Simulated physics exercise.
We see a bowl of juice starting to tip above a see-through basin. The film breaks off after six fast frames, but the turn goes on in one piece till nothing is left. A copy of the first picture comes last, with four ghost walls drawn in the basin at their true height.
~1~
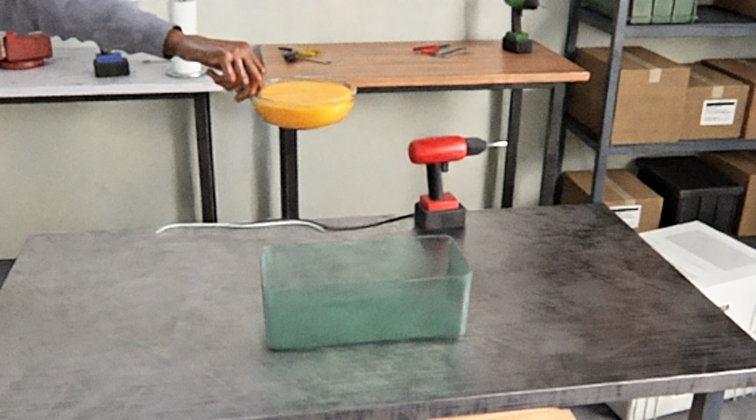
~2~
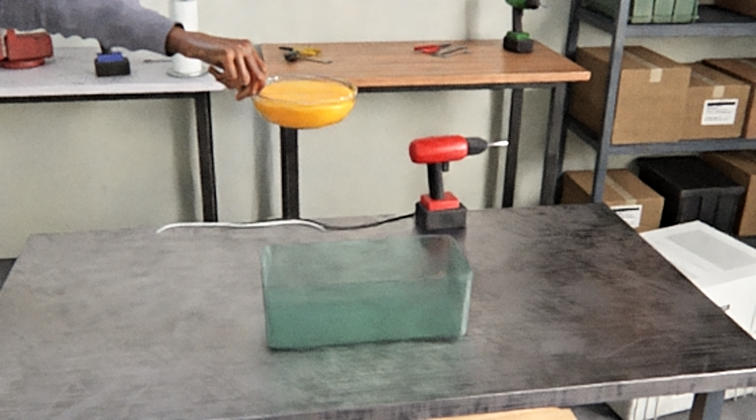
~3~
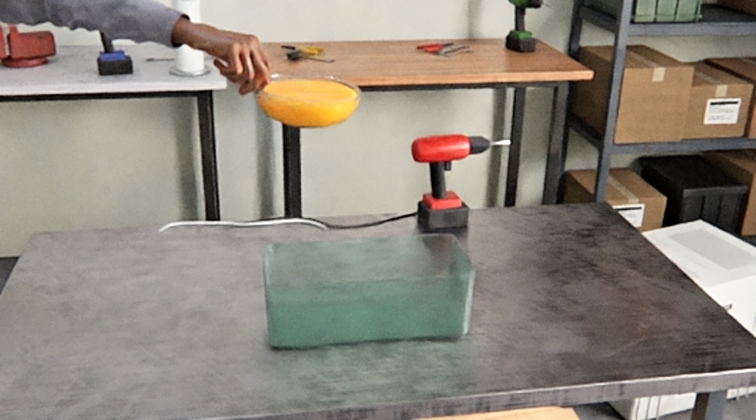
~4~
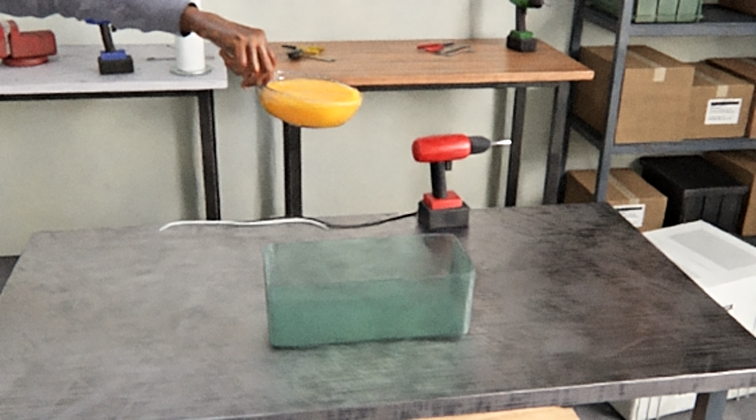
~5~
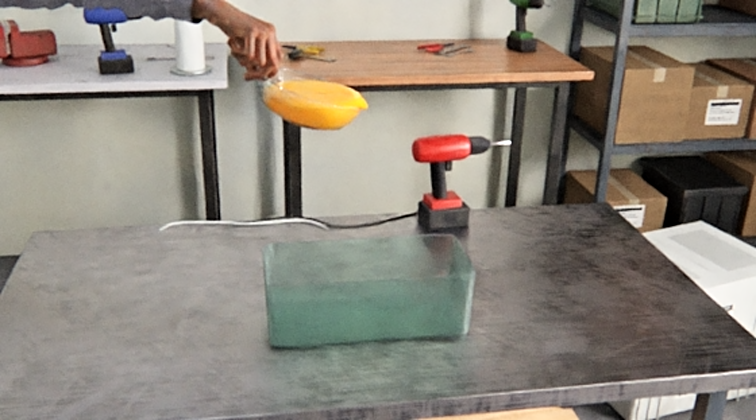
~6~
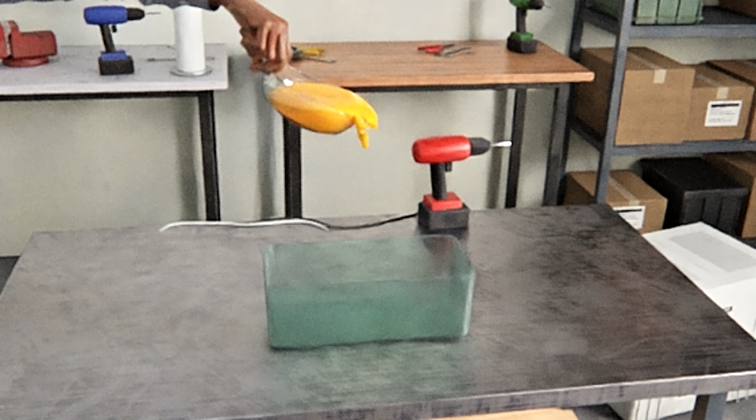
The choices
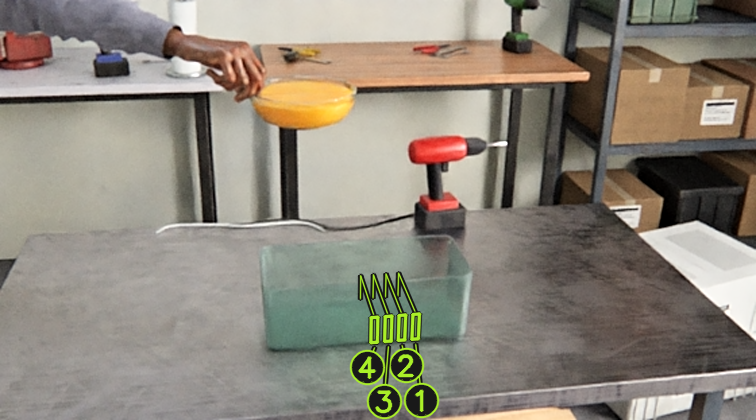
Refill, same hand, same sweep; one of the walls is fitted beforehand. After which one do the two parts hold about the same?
Take 1.
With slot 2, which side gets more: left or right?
More ends on the right.
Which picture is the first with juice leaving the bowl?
In picture 5.
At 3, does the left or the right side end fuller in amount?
The right side.
In lime, 1 at (415, 344); 2 at (402, 345); 3 at (388, 346); 4 at (374, 347).
For slot 1, about 50 % ends left of the wall and 48 % right of it.
For slot 2, about 30 % ends left of the wall and 67 % right of it.
For slot 3, about 21 % ends left of the wall and 77 % right of it.
For slot 4, about 13 % ends left of the wall and 84 % right of it; 3 % is lost outside.
